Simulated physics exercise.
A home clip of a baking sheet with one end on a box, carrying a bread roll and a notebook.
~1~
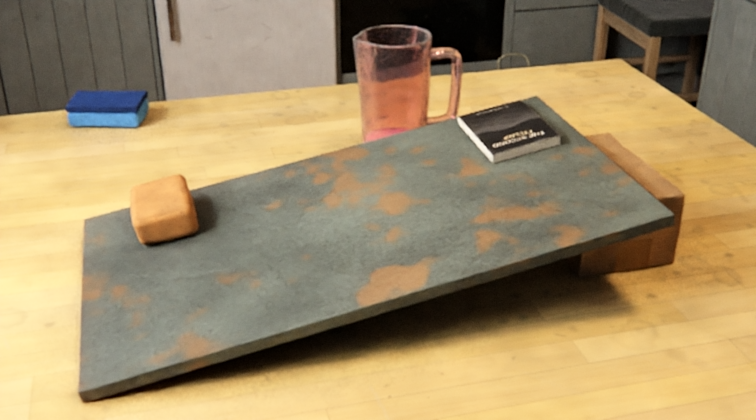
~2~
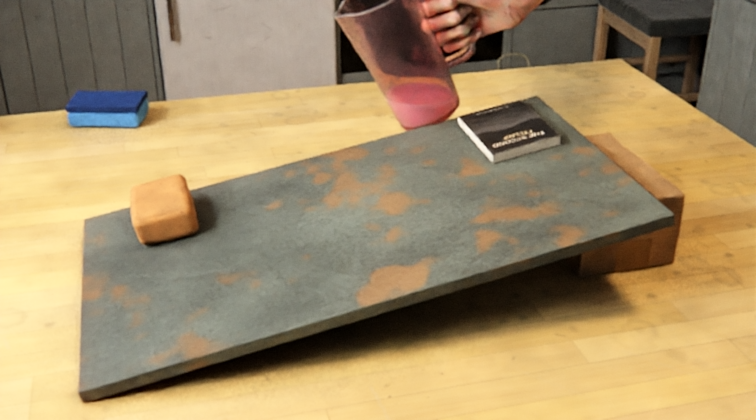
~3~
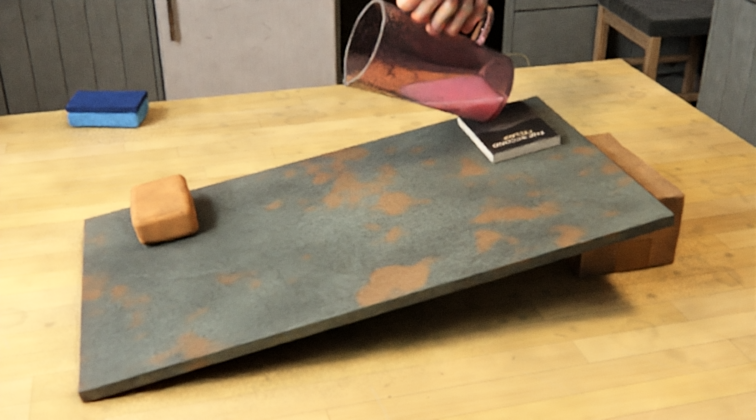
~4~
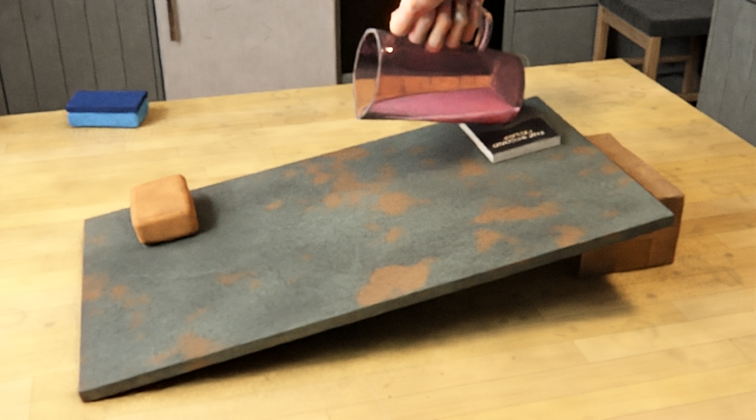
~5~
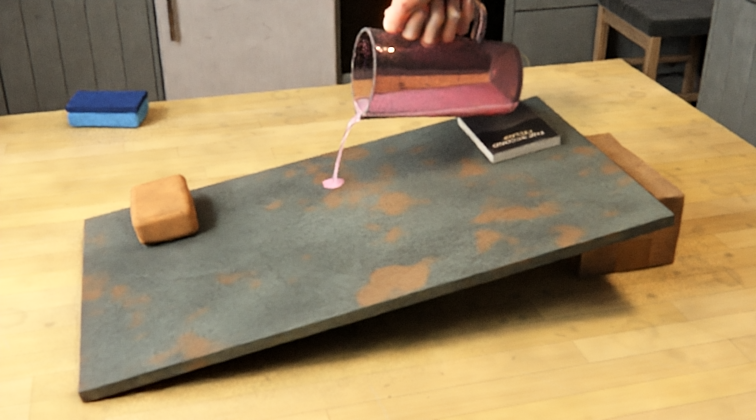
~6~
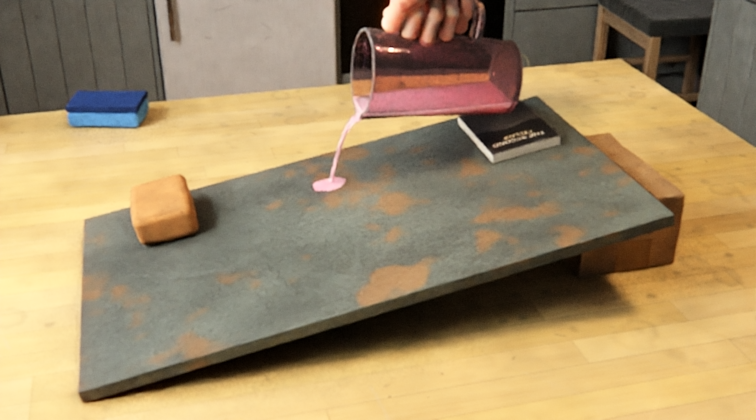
A hand lifted a jug of pink liquid from behind a sloping board holding a bread roll and a small book, tilted it leftward, and poured a thin stream that formed a small puddle.
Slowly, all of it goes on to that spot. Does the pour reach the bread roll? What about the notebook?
On the left the bread roll: Yes; on the right the notebook: No.
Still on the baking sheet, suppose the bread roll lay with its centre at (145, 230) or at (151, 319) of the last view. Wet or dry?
First try: It meets the spill; second try: It misses the spill.
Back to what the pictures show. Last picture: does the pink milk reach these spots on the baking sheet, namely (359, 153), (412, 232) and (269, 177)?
The first point is outside the spill, the next one is outside the spill, and the last one is outside the spill.
Next, it runs down to the left; the bread roll is in it; the notebook is clear of it.
After that, it runs down to the left and off the end; the bread roll is in it; the notebook is clear of it.
Finally, it runs down to the left and off the end; the bread roll is in it; the notebook is clear of it.
